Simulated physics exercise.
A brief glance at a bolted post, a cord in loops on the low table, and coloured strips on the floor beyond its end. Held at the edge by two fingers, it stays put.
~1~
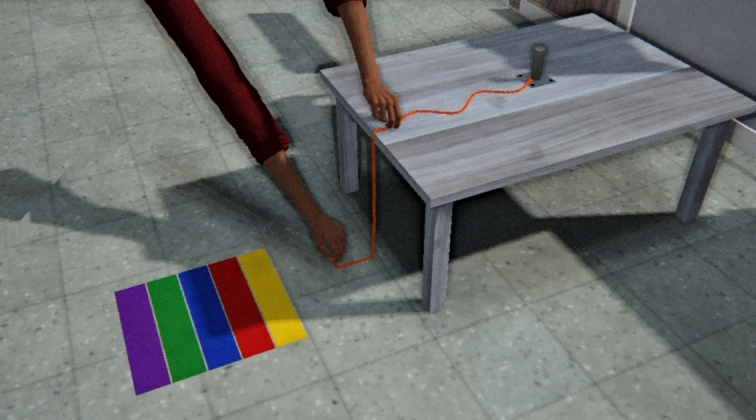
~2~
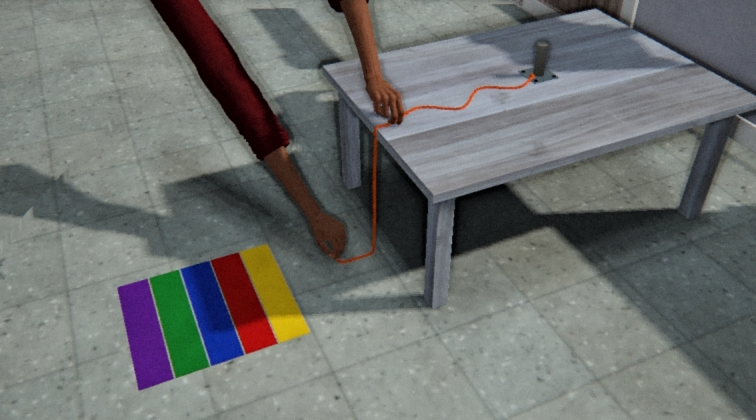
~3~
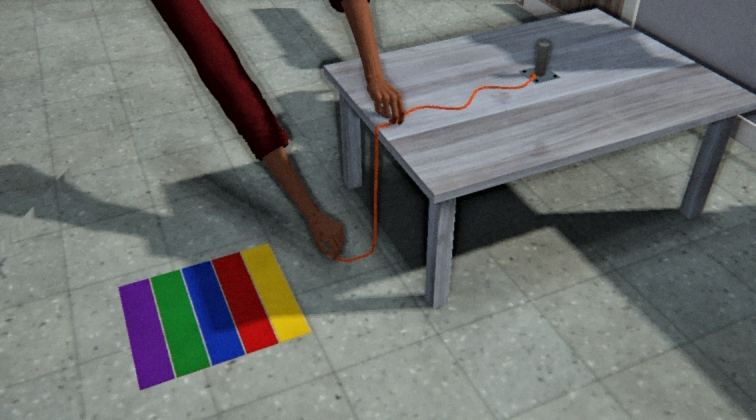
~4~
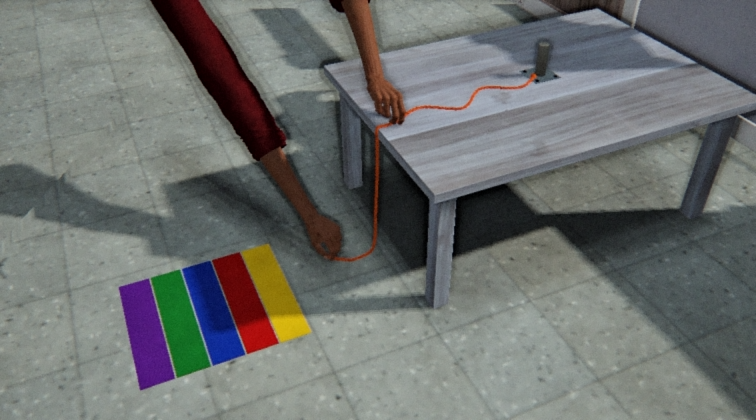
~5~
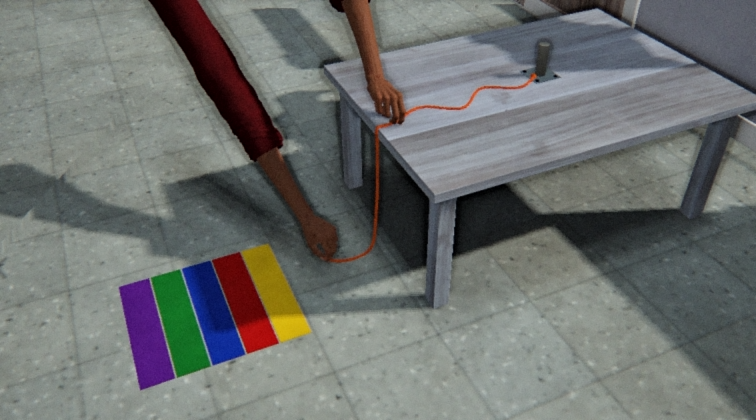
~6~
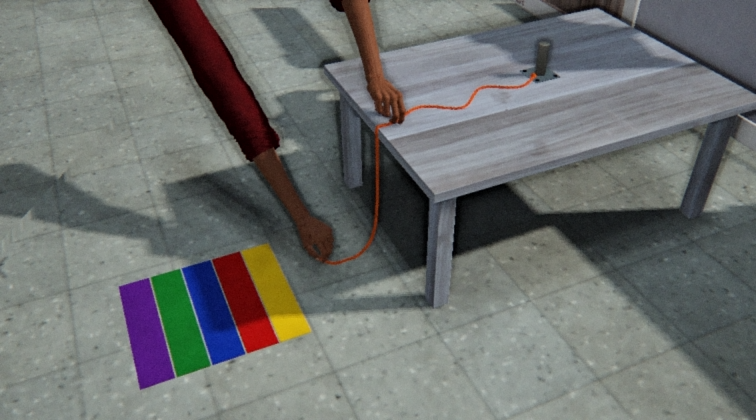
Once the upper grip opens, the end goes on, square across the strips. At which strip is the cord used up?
At the blue one.
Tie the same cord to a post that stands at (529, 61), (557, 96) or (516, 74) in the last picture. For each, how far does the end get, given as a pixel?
First (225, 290), then (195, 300), then (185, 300).
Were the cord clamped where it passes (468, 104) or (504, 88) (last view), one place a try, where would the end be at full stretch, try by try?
Roughly (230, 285), then roughly (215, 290).
Early on, end near (274, 274); over yellow.
Midway, end near (234, 286); over red.
At the end of the slack, end near (210, 293); over blue. The blue one.
